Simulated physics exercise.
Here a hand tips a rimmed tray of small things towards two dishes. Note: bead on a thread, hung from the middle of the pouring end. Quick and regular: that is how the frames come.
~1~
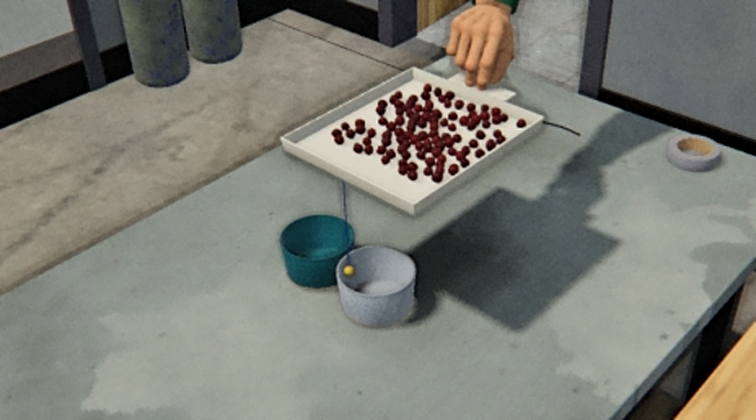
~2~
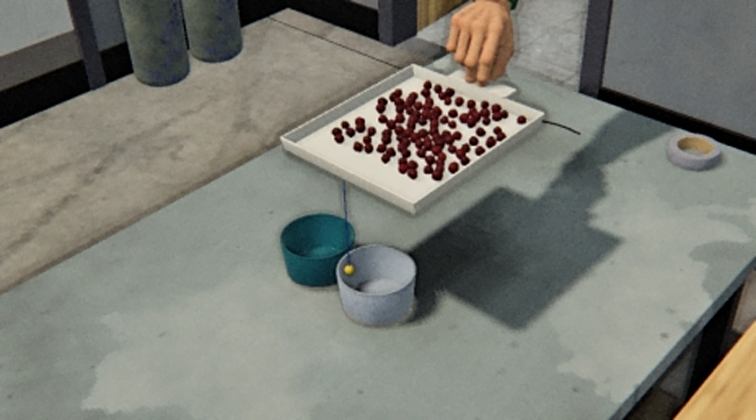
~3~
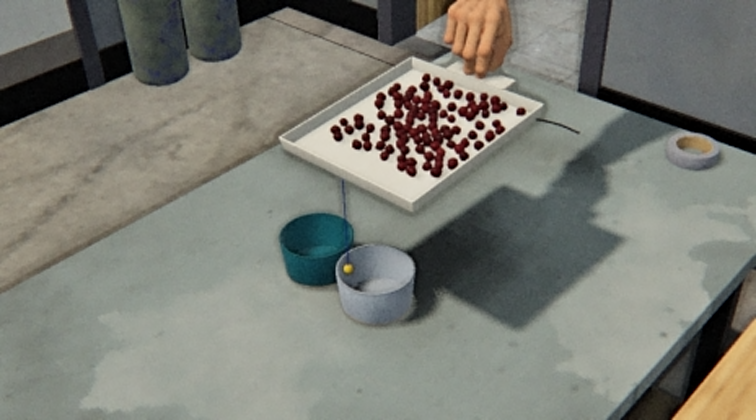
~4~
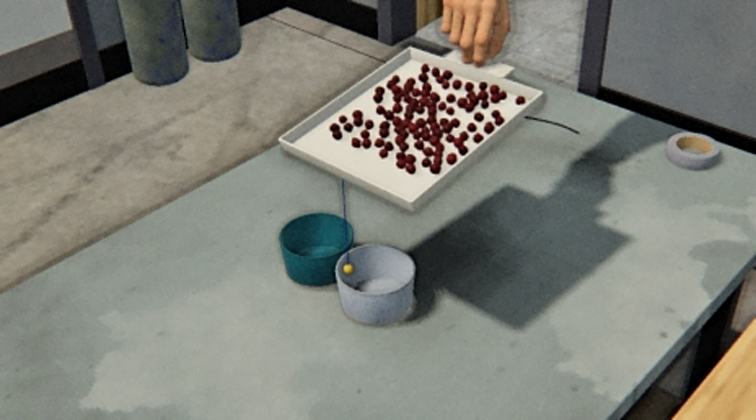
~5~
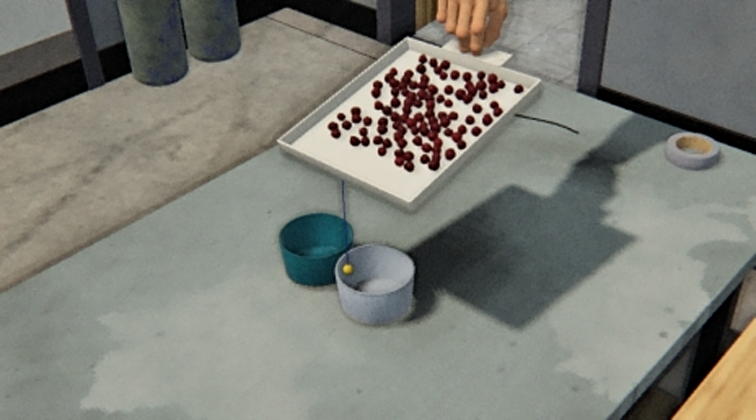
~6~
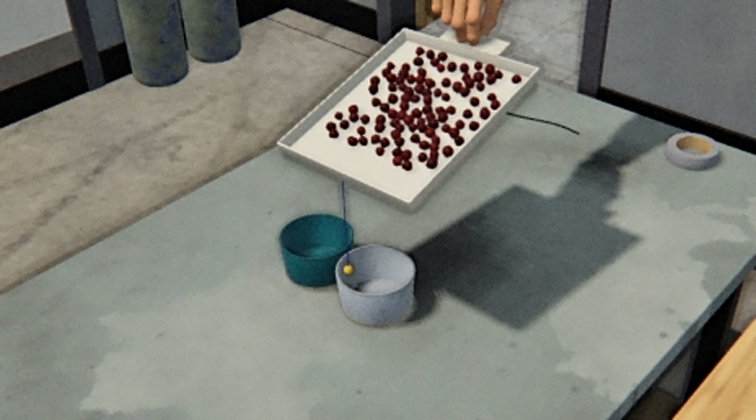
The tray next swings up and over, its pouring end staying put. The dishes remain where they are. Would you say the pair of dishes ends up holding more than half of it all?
Most is lost.
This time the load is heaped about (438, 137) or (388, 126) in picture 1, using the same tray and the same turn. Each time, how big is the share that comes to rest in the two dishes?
Roughly 0 and 0 percent, in that order.
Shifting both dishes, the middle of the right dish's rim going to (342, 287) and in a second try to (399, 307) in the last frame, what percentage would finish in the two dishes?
Trial 1: 40 percent; trial 2: 10 percent.
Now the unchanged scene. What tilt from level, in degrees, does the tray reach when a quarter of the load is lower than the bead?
That happens at around 110°.
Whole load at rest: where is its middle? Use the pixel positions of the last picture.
About pixel (279, 336).
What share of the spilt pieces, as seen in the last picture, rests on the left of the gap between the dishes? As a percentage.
80 per cent, about.
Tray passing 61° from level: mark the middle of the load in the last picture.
Look close to (341, 146) in the last picture.
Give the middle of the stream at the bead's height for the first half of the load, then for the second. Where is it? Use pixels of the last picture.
The opening half passes (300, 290), the closing half (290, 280).
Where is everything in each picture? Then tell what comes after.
Corners of the pouring end at (284, 138) and (413, 202), level; middle of the load at (434, 134), dried cherries; left dish at (292, 268); right dish at (350, 304); bead on its thread at (349, 271), in the first picture.
Corners of the pouring end at (284, 137) and (413, 201), level; middle of the load at (434, 132), in the second picture.
Corners of the pouring end at (283, 137) and (412, 200), tipped barely, lowest at the left corner; middle of the load at (433, 127), in the third picture.
Corners of the pouring end at (282, 138) and (411, 199), tipped a little, lowest at the left corner; middle of the load at (432, 120), in the fourth picture.
Corners of the pouring end at (281, 140) and (409, 199), tipped a little, lowest at the left corner; middle of the load at (430, 114), in the fifth picture.
Corners of the pouring end at (281, 142) and (409, 199), tipped clearly, lowest at the left corner; middle of the load at (427, 109); left dish at (291, 267); right dish at (349, 303), in the sixth picture.
Soon, tray tipped steeply; nearly all on the tray; a stray few outside both; a stray few in the air.
A while on, tray tipped right over; nearly all on the tray; a small part outside both; a stray few in the air.
Towards the end, tray tipped past a quarter turn; a stray few in the left dish; nearly all outside both.
Finally, tray tipped past a quarter turn; none in the right dish; a stray few in the left dish; nearly all outside both.
